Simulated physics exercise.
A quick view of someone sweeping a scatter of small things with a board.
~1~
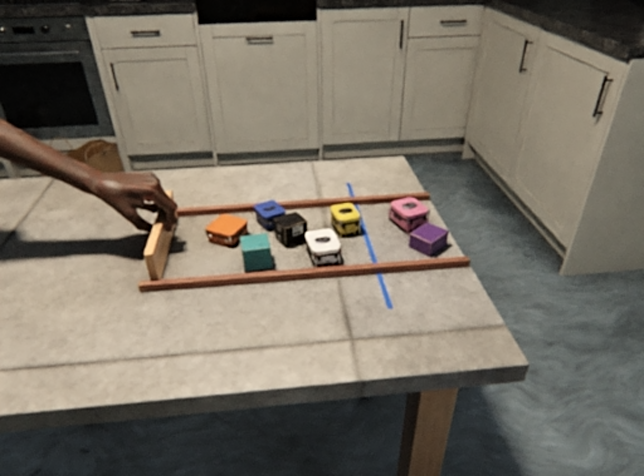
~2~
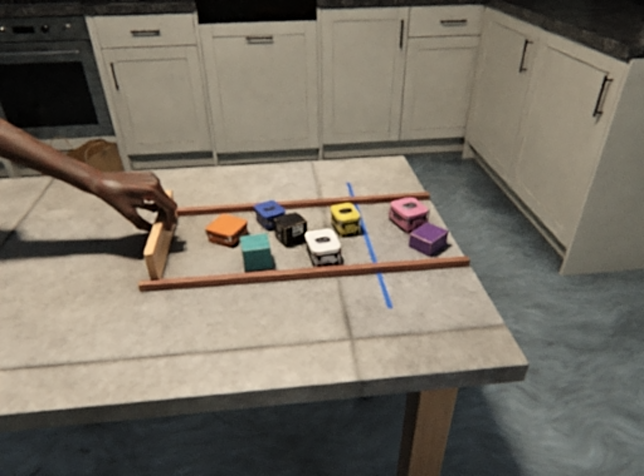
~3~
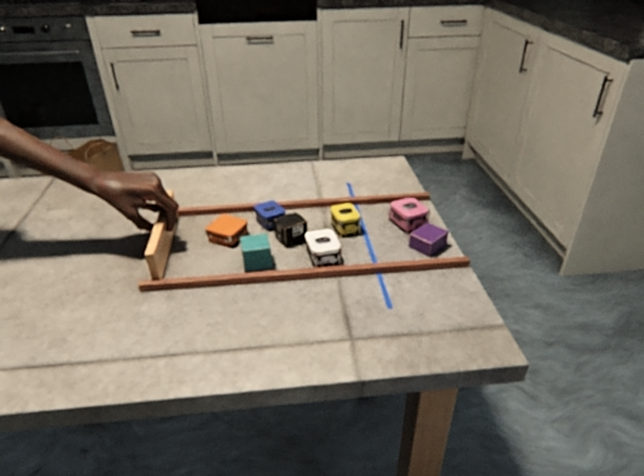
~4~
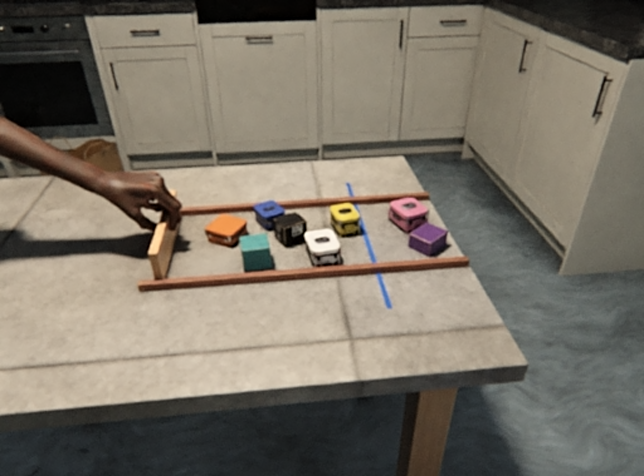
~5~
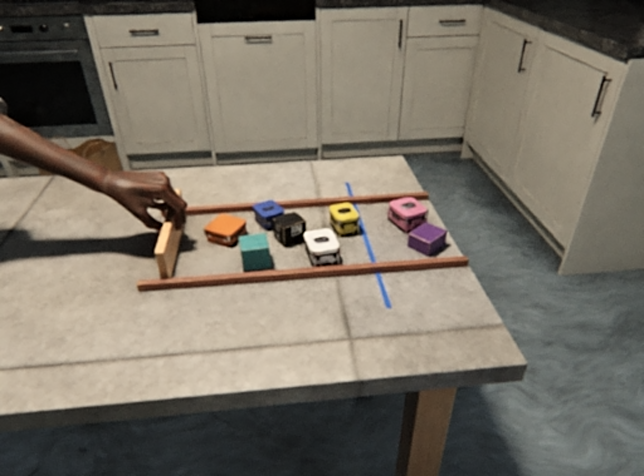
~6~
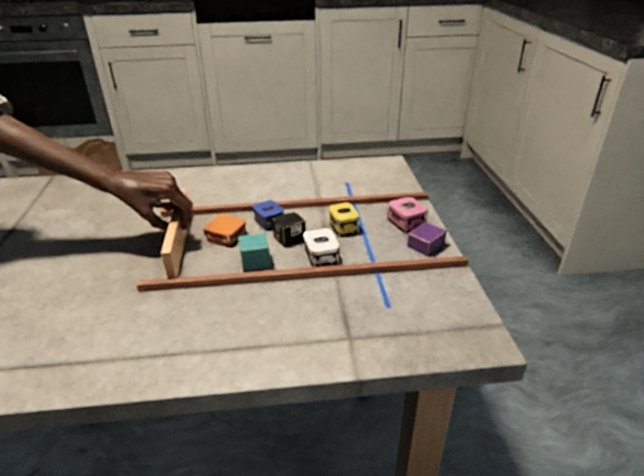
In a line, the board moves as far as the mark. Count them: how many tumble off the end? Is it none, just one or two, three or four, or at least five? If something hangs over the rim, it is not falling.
The number that drop off is none.
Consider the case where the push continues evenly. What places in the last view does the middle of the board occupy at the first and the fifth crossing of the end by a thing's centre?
The middle is at about (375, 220), later at about (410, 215).
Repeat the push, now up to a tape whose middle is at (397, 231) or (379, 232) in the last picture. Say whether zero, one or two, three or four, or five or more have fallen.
Taking the spots in order - 1 or 2, then just one or two.
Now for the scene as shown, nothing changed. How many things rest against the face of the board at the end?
The count in contact is 3.
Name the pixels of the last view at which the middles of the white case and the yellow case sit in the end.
Going in order, first (411, 244) and next (402, 209).
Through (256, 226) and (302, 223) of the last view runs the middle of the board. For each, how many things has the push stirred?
Answer - first 4, then 6.
Early on, none off yet; purple block at rest near (427, 239); pink case at rest near (407, 214); yellow case at rest near (344, 219).
A while later, none off yet; purple block at rest near (427, 239); pink case at rest near (407, 214); yellow case travelled about its own width near (366, 215).
Finally, the number that fall off is zero.
